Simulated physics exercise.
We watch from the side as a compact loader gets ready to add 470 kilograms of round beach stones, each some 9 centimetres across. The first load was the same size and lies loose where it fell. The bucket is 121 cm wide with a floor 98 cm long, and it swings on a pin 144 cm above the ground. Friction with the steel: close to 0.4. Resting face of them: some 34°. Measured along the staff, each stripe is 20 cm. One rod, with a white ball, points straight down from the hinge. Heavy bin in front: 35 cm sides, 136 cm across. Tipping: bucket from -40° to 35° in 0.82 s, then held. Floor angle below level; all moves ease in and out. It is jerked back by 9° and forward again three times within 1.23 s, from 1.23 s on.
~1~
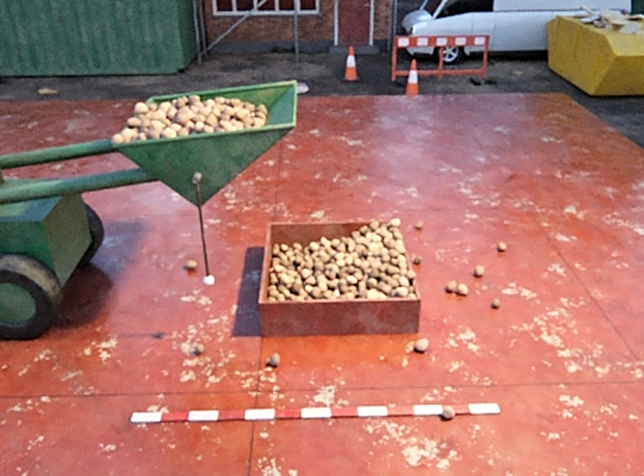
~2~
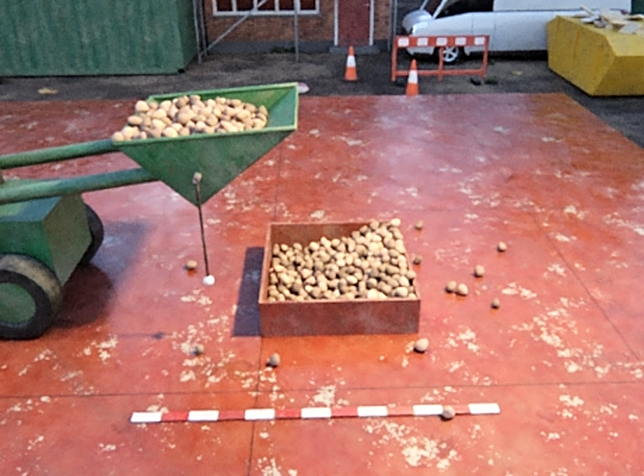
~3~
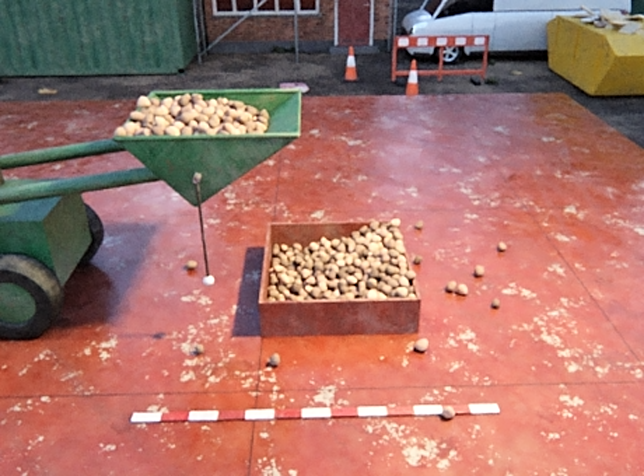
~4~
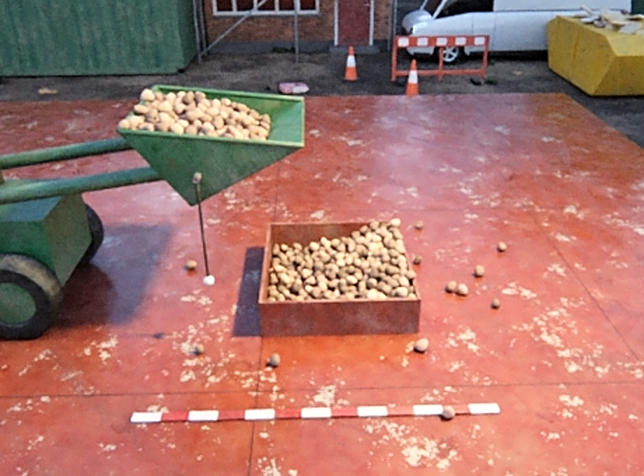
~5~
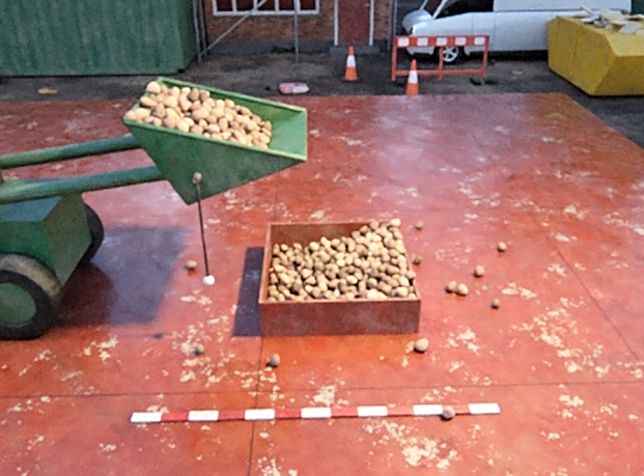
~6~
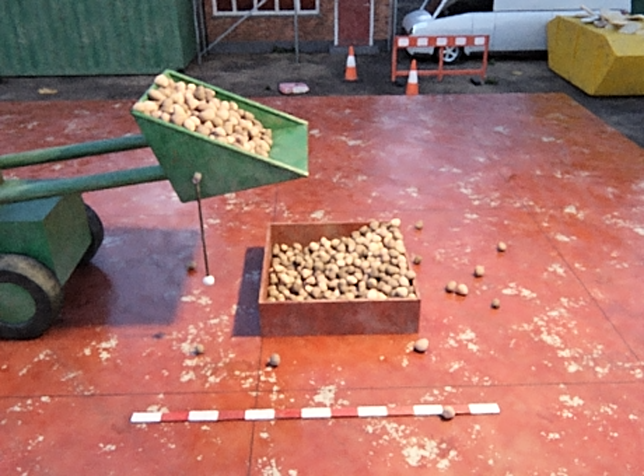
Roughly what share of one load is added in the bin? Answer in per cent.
I would say 90 per cent.
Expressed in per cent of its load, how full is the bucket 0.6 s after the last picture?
Around 80 per cent of the load is still inside.
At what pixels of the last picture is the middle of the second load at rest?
Their middle is at about (342, 263).
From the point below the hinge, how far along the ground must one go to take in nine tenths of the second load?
Roughly 150 centimetres.
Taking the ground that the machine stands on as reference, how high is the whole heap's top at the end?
Top of heap: Approx. 54 cm above ground level.
Then, 0.3 s after the last picture the floor is at 24°; in per cent of one load, 100 in the bucket, 97 in the bin, 2 beside or beyond the bin; the foremost stones are at (459, 281).
Then, 0.6 s after the last picture the floor is at 35°; in per cent of one load, 79 in the bucket, 118 in the bin, 2 beside or beyond the bin; the foremost stones are at (459, 281).
Then, 2.6 s after the last picture the floor is at 35°; in per cent of one load, 0 in the bucket, 187 in the bin, 13 beside or beyond the bin; the foremost stones are at (490, 277).
Then, 5.4 s after the last picture the floor is at 35°; in per cent of one load, 0 in the bucket, 187 in the bin, 13 beside or beyond the bin; the foremost stones are at (490, 277). Net gain in the bin, 90.
